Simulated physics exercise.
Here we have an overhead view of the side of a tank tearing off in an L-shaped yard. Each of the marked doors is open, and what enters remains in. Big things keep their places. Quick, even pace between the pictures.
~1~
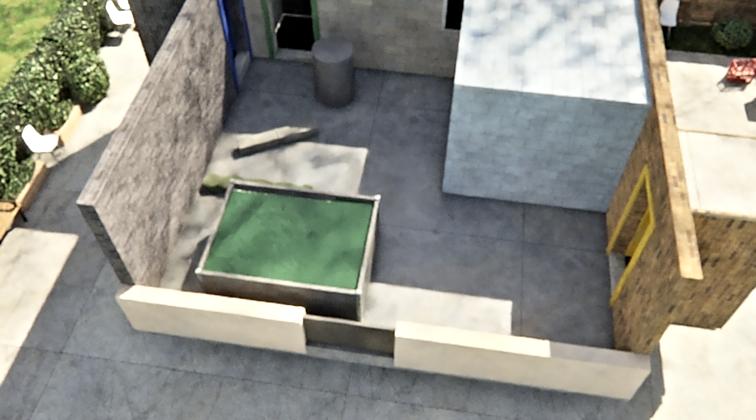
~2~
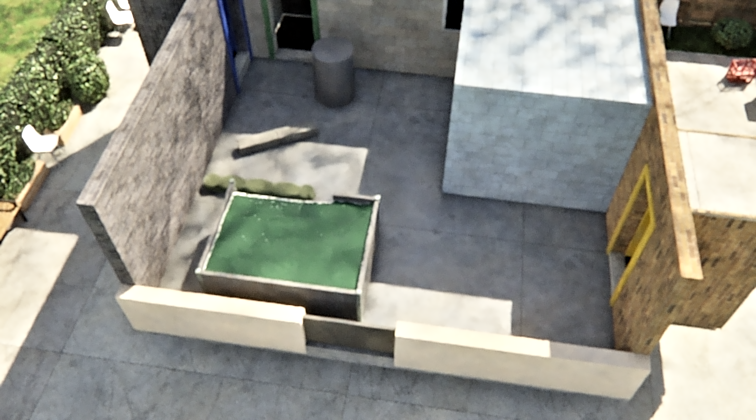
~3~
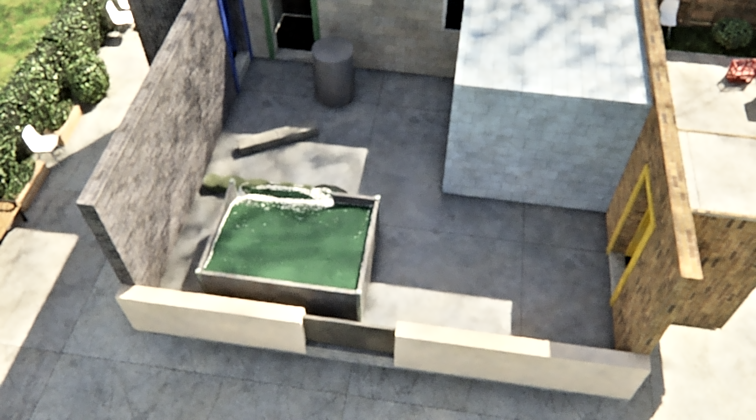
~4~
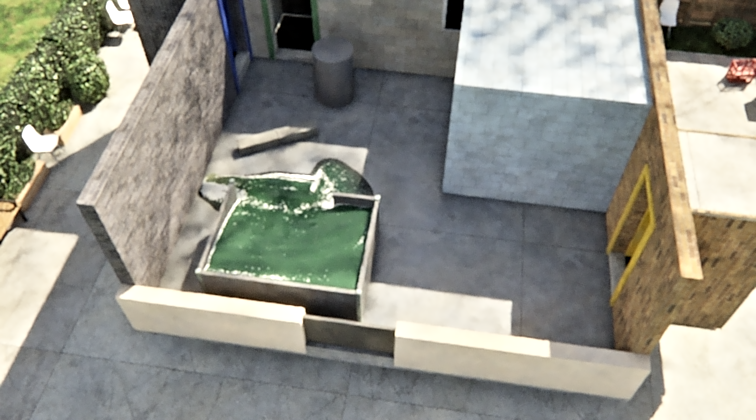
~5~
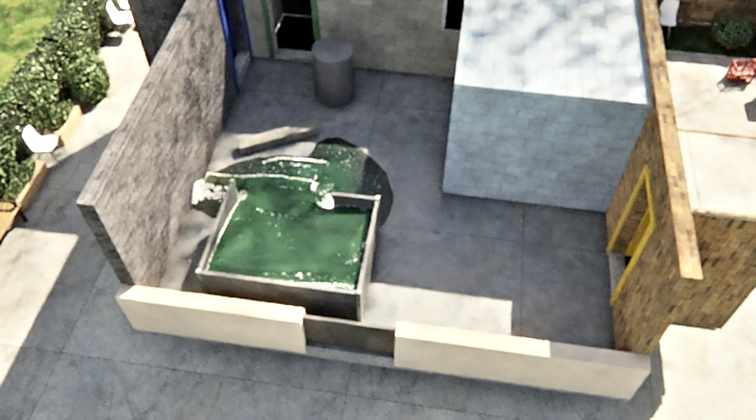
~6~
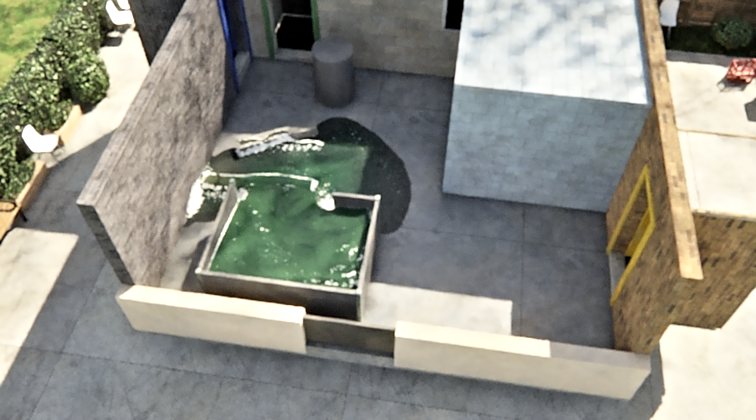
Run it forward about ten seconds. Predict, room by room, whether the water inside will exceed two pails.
Green door: Exceeds two pails. Blue door: Does not exceed two pails. Yellow door: Does not exceed two pails.
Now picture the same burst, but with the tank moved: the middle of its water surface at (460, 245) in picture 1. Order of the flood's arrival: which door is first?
The yellow-painted one.
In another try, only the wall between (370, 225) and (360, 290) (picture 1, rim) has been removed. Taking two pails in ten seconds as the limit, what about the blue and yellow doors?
My reading: Blue door keeps below it, yellow door takes more.
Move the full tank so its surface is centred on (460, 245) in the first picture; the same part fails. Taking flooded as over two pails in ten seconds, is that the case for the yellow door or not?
One at a time, the yellow door tops the threshold.
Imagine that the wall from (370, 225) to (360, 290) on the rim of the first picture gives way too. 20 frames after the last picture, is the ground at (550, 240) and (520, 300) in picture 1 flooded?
In that order: Covered, flooded.
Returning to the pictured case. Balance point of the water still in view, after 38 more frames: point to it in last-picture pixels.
Near (329, 185).
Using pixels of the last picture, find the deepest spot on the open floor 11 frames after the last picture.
Deepest spot: Around (452, 83).
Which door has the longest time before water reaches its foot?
It's the door marked yellow.
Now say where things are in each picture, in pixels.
The tank at (292, 237) is whole and still, in the first frame.
The front is at a hidden place, out from the gap on the tank's far side, in the second frame.
The front is at a hidden place, out from the gap on the tank's far side, in the third frame.
The front is at (201, 192), out from the gap on the tank's far side, in the fourth frame.
The front is at (341, 142), out from the gap on the tank's far side, in the fifth frame.
The front is at (352, 123), out from the gap on the tank's far side, in the sixth frame.
A moment on, water covers 45 % of the floor; the green door not reached, the blue door not reached, the yellow door not reached.
Next, water covers 60 % of the floor; the green door wet at the sill, nothing in, the blue door wet at the sill, nothing in, the yellow door not reached.
Then, water covers 65 % of the floor; the green door under two buckets in, the blue door wet at the sill, nothing in, the yellow door not reached.
Later, water covers 85 % of the floor; the green door over two buckets in, the blue door wet at the sill, nothing in, the yellow door wet at the sill, nothing in.
In the end, water covers 95 % of the floor; the green door over two buckets in, the blue door wet at the sill, nothing in, the yellow door wet at the sill, nothing in.
